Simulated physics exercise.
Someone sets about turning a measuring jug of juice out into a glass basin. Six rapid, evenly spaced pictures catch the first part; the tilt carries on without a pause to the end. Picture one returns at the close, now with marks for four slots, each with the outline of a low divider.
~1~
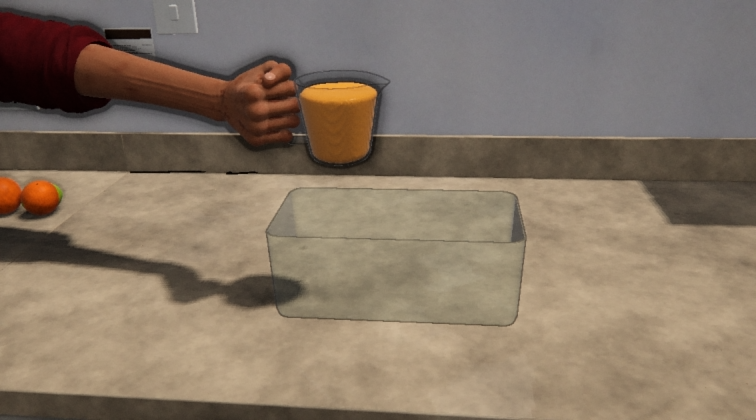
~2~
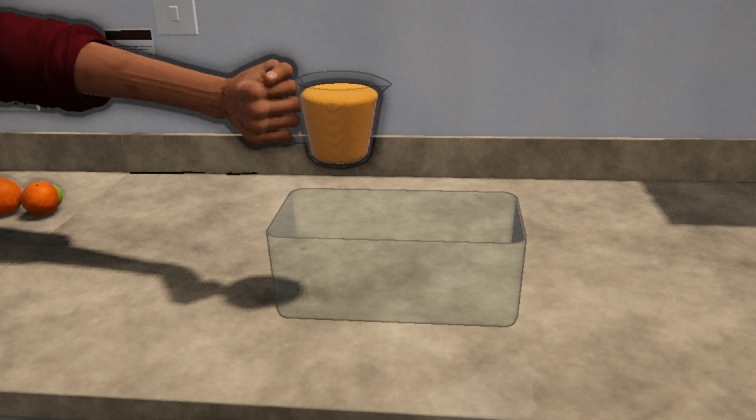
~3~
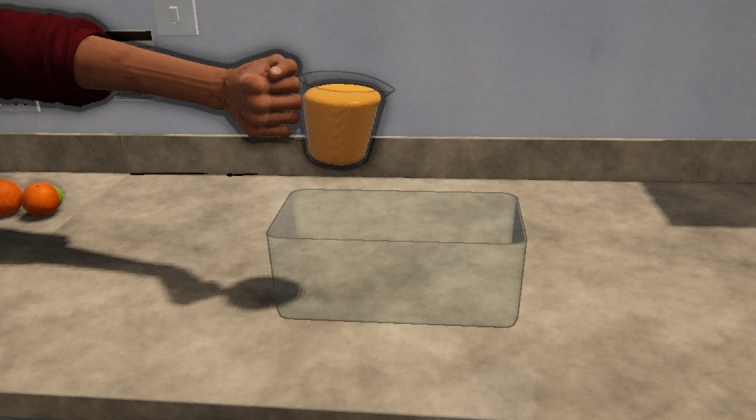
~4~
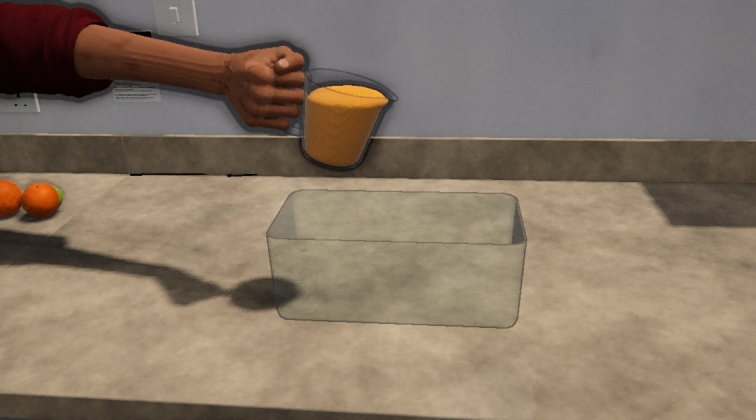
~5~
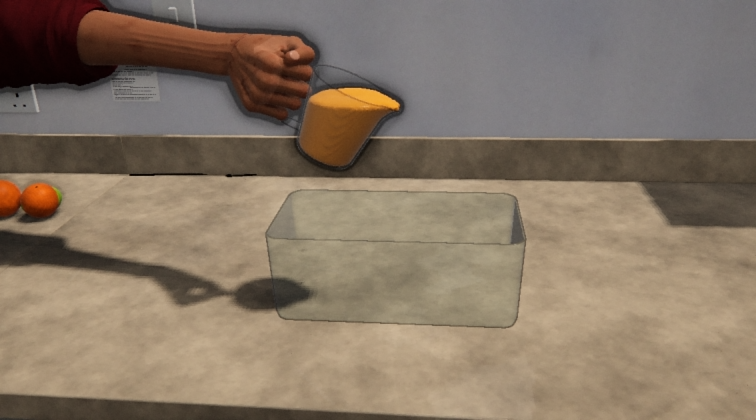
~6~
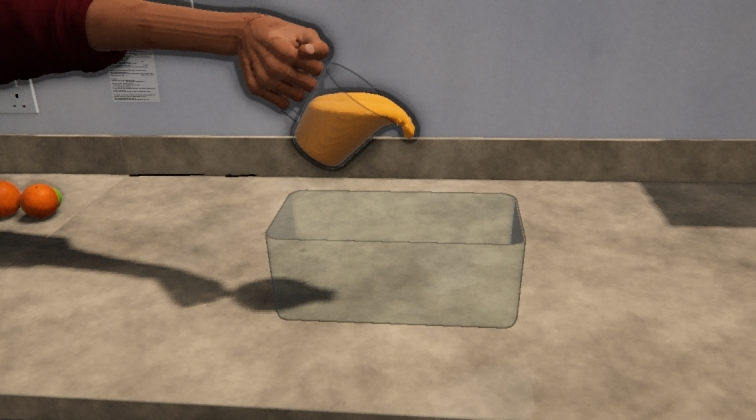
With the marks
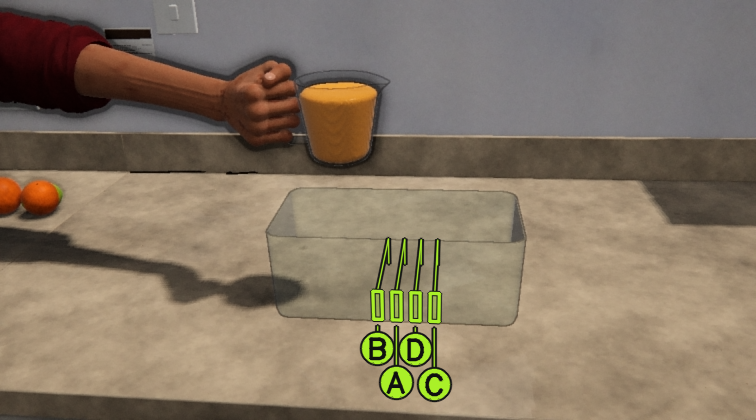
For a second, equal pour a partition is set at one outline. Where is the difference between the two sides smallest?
Slot C.
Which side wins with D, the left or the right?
The right one.
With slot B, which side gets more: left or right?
The right one.
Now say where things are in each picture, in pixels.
The first frame shows upright, lip at (389, 82); basin from (277, 313) to (517, 322); nothing has left yet.
The second frame shows upright, lip at (390, 84); nothing has left yet.
The third frame shows tipped about 7°, lip at (393, 90); nothing has left yet.
The fourth frame shows tipped about 15°, lip at (397, 99); nothing has left yet.
The fifth frame shows tipped about 26°, lip at (400, 110); juice is over the lip, down to (400, 110).
The sixth frame shows tipped about 38°, lip at (400, 123); juice is over the lip, down to (409, 134).
On the marked copy, A at (396, 326); B at (377, 326); C at (434, 328); D at (415, 327).
With A, about 5 % ends left of the wall and 95 % right of it.
With B, about 4 % ends left of the wall and 96 % right of it.
With C, about 46 % ends left of the wall and 53 % right of it.
With D, about 11 % ends left of the wall and 89 % right of it.
